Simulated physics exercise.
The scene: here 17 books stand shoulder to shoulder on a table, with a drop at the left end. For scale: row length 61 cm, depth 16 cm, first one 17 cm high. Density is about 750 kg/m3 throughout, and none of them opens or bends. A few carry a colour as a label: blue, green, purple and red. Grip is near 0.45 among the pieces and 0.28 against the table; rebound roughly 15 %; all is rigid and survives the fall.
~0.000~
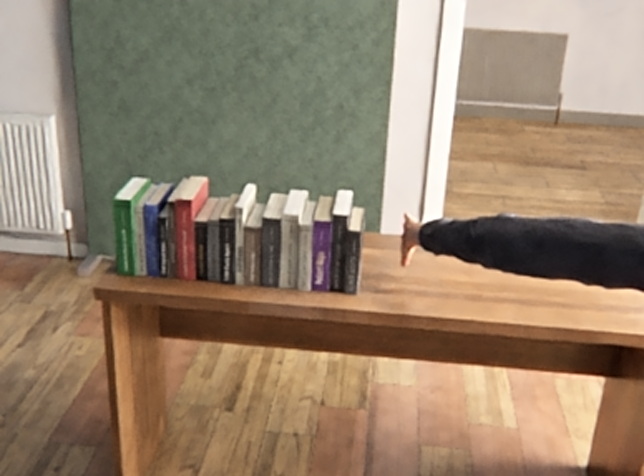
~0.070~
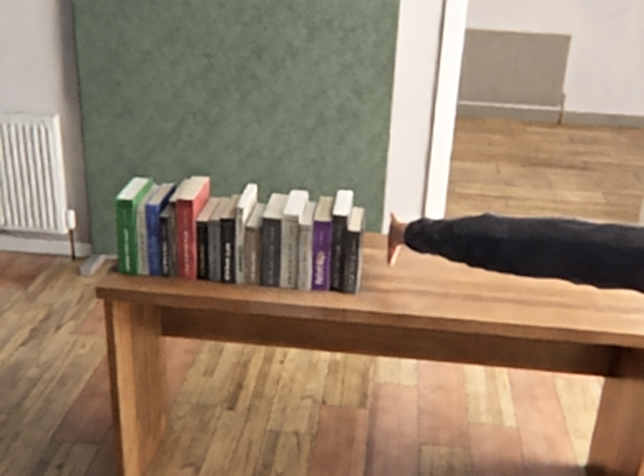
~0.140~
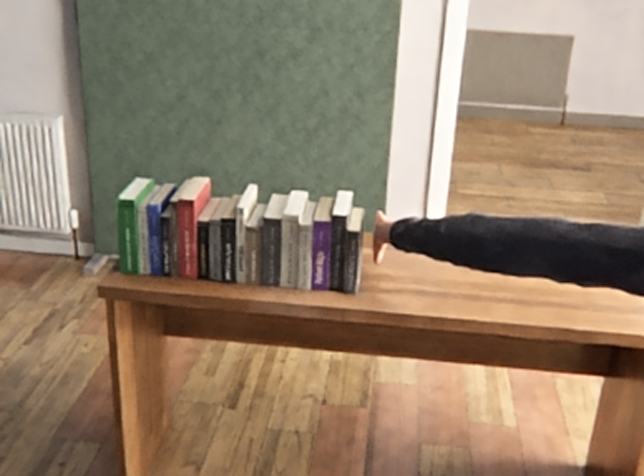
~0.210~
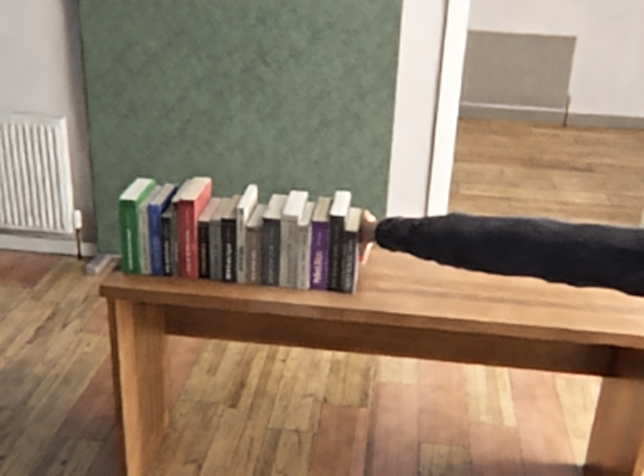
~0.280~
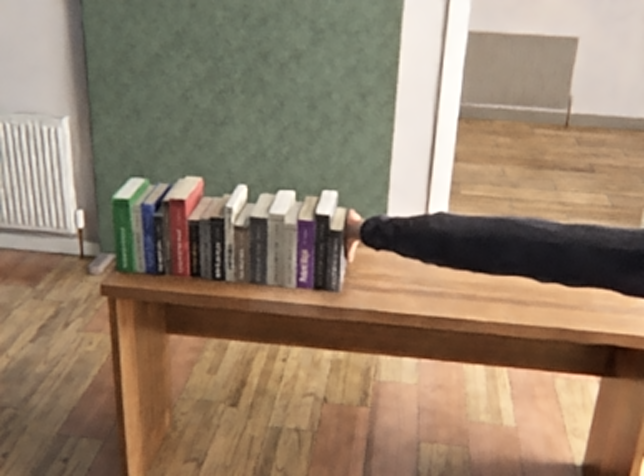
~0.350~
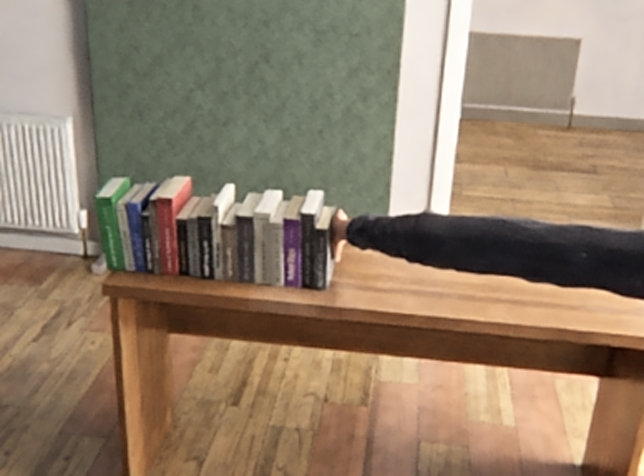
On a wooden table in a room with a plank floor, a dark-sleeved arm reaches in from the right, touches the end of a row of upright books, and pushes the whole row a short way left, the green book leaning slightly.
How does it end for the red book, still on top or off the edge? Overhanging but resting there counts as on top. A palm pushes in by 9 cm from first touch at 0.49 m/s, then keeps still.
That book goes over the edge.
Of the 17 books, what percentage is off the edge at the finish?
Roughly 35 per cent of them.
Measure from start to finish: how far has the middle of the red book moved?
About 95 cm.
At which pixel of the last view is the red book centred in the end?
Near (46, 443).
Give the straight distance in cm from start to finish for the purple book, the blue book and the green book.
Moved: Purple 10, blue 90, green 100.
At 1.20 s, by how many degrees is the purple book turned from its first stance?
About 20°.
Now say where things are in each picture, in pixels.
In the first frame (places mark the middle of the side facing us; the camera moves round a little), hand (414, 234) 10 cm from the first; red book (185, 240); green book (124, 238); purple book (321, 257); nothing disturbed.
The second frame shows hand (400, 233) 6 cm from the first; red book (186, 240).
The third frame shows hand (386, 233) 29 mm from the first; red book (187, 240).
The fourth frame shows hand (372, 232) 5 mm in; red book (188, 240).
The fifth frame shows hand (357, 231) 39 mm in; red book (179, 238) shifted 23 mm; purple book (305, 255) shifted 36 mm; 17 disturbed, none off the edge.
The sixth frame shows hand (344, 230) 7 cm in; red book (168, 237) shifted 57 mm; green book (109, 234) leaning 6°; blue book (137, 238) leaning 3°; 17 disturbed, none off the edge.
After 0.48 s, none of the 17 books off the edge, 17 disturbed; red book leaning 12°; green book leaning 37°.
After 0.84 s, 3 of the 17 books off the edge; red book leaning 68°; green book upside down.
After 1.20 s, 6 of the 17 books off the edge; red book on its side; blue book on its side.
By the end (1.6 s), 6 of the 17 books off the edge; red book on its side; blue book on its side; green book on its side. As the last picture would show them, middles, red book near (46, 443), blue book near (33, 446).
